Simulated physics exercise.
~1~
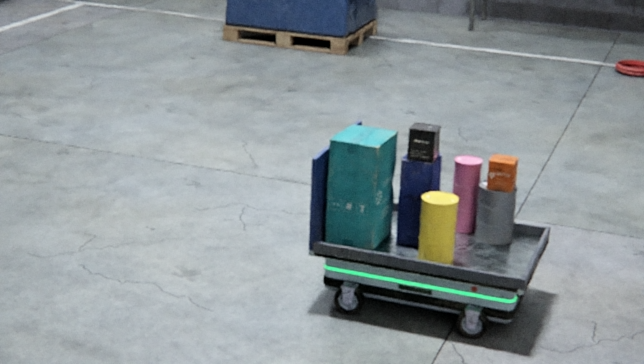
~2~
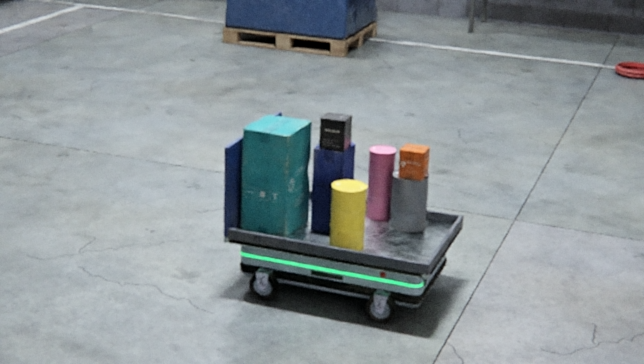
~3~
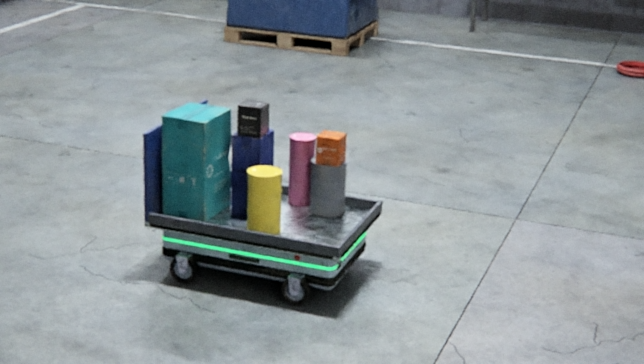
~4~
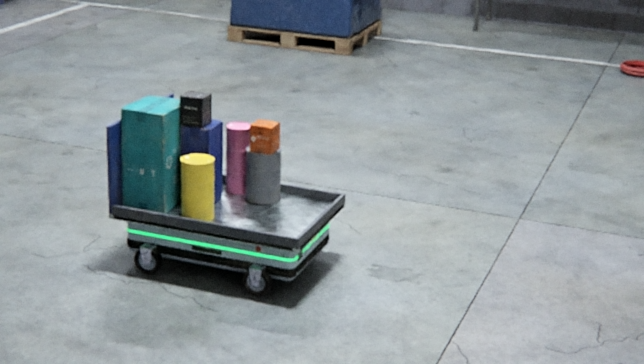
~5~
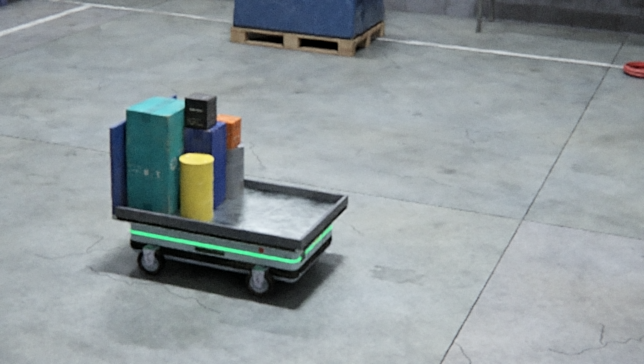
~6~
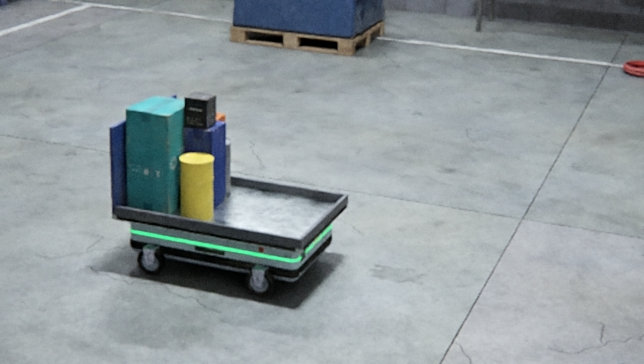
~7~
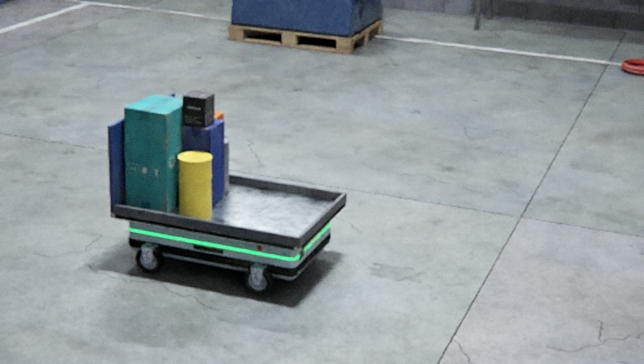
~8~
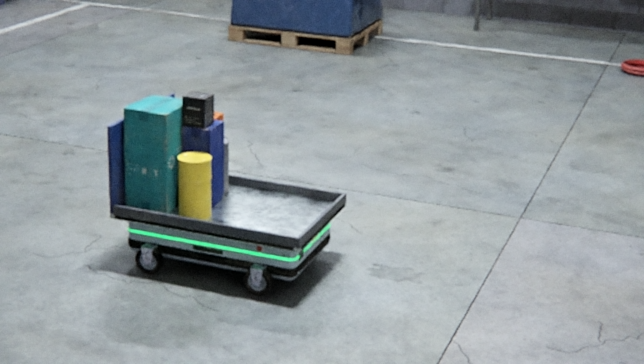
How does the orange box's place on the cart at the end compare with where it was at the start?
At the start the orange box sits in plain view on the grey canister, to the right of the other items. By the end it is farther left, close to the board end of the cart, and almost entirely hidden behind the black and blue boxes.
